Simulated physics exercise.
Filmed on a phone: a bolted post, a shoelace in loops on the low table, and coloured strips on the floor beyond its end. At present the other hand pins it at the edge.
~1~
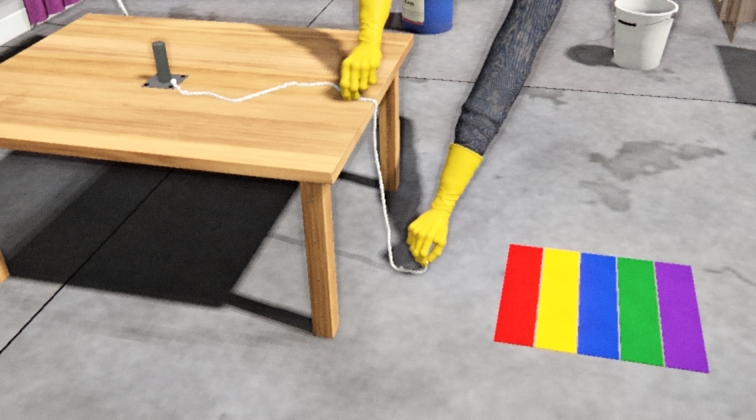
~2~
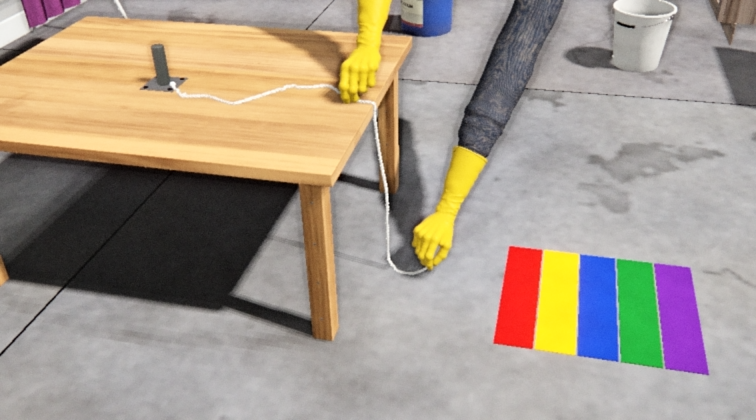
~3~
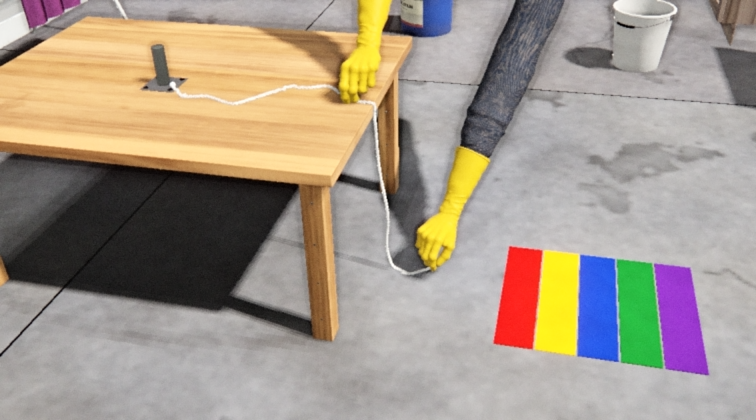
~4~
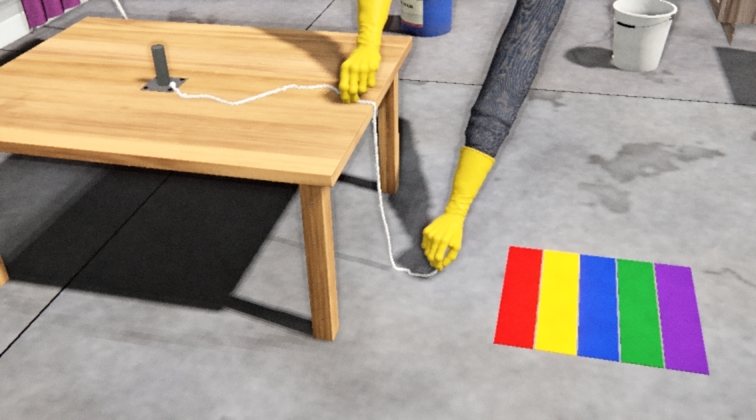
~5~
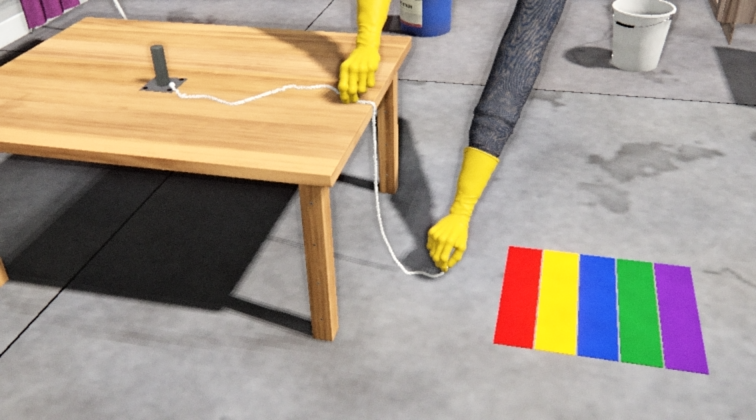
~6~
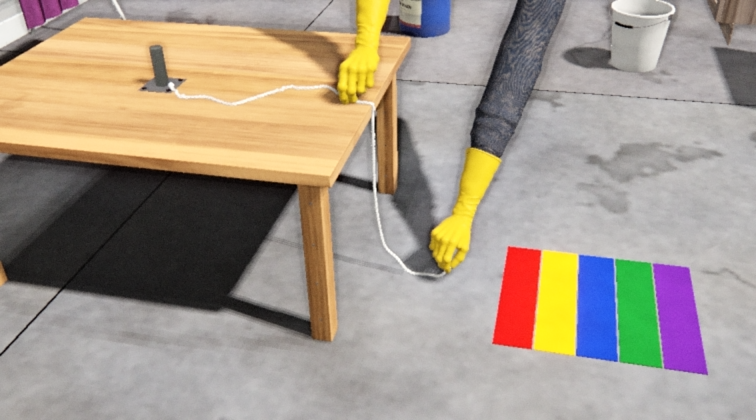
A gloved hand draws the white lace's end slightly right while another pins it on the table.
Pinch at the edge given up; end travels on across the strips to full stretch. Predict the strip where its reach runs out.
Its reach runs out at the green strip.
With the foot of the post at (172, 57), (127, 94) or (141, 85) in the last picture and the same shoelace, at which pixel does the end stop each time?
Roughly (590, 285), (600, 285) and (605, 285).
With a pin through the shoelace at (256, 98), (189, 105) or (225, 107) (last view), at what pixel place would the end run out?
Going try by try, I'd put it close to (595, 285), then (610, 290), and finally (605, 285).
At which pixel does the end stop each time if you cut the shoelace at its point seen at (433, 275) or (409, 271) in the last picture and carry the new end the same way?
The pixels are close to (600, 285) and (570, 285), one per try.
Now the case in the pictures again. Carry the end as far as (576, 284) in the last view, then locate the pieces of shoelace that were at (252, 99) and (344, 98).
You'll find one close to (289, 94) and the other close to (384, 140).
Early on, end near (576, 284); over yellow.
Midway, end near (614, 288); over blue.
At the end of the slack, end near (636, 291); over green. Over green.
